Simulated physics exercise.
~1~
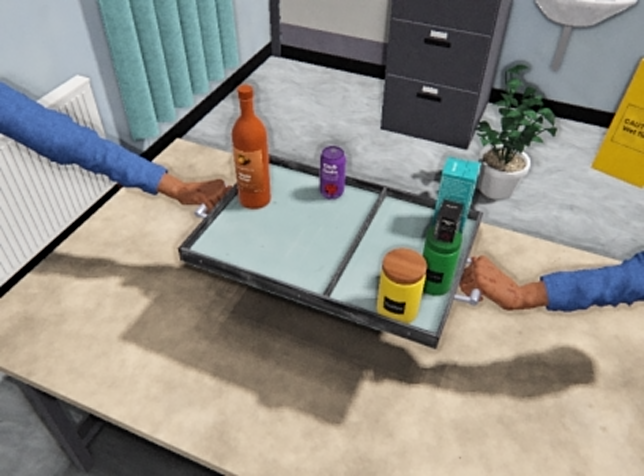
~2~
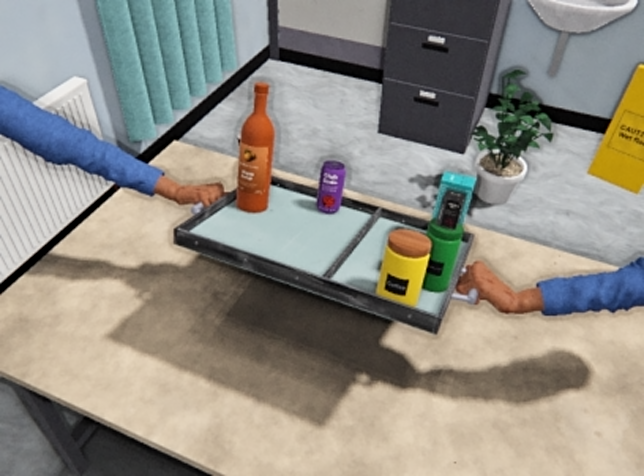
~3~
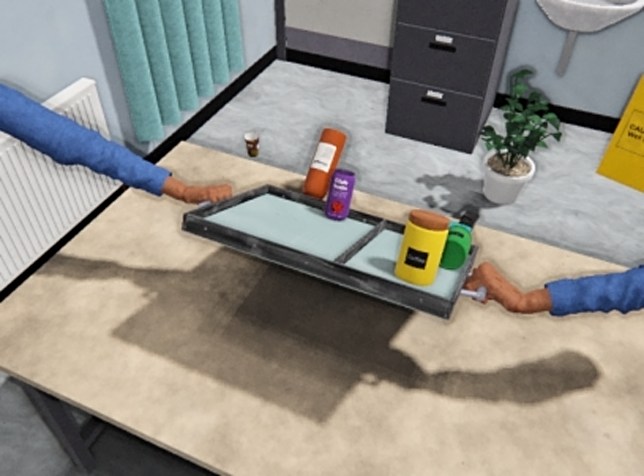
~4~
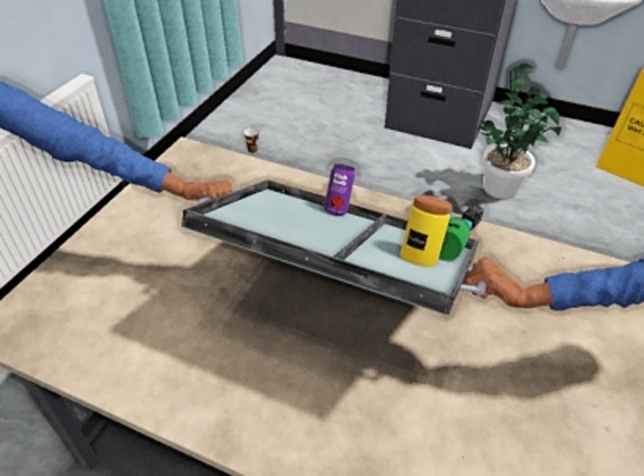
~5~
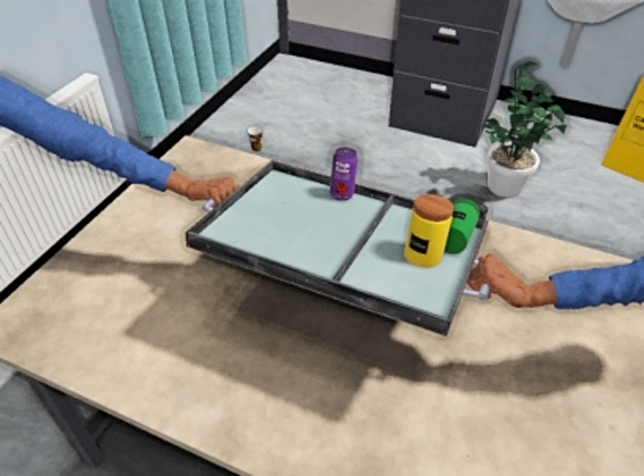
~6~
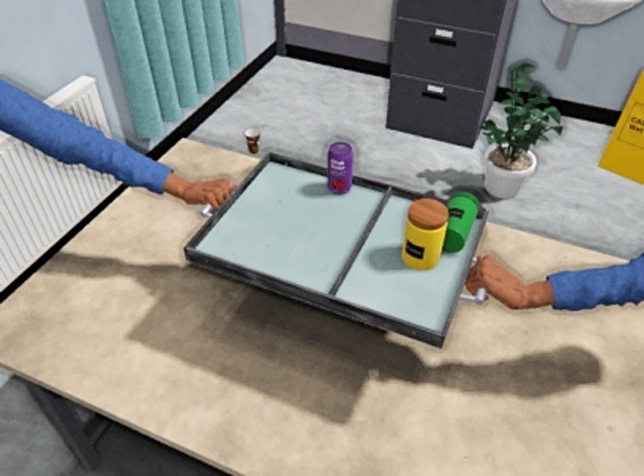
Two blue-sleeved arms hold a dark-rimmed tray with a pale base and a cross bar above a wooden table, seen from above in a room with a radiator and teal curtain. An orange bottle and purple can stand on the left, with a turquoise carton, black carton, green jar and yellow jar on the right. The hands tip the far edge down, and the bottle and both cartons topple off the far side. The green jar falls over while the yellow jar slides farther back. The tray is levelled, leaving the green jar lying beside the upright yellow jar and purple can.
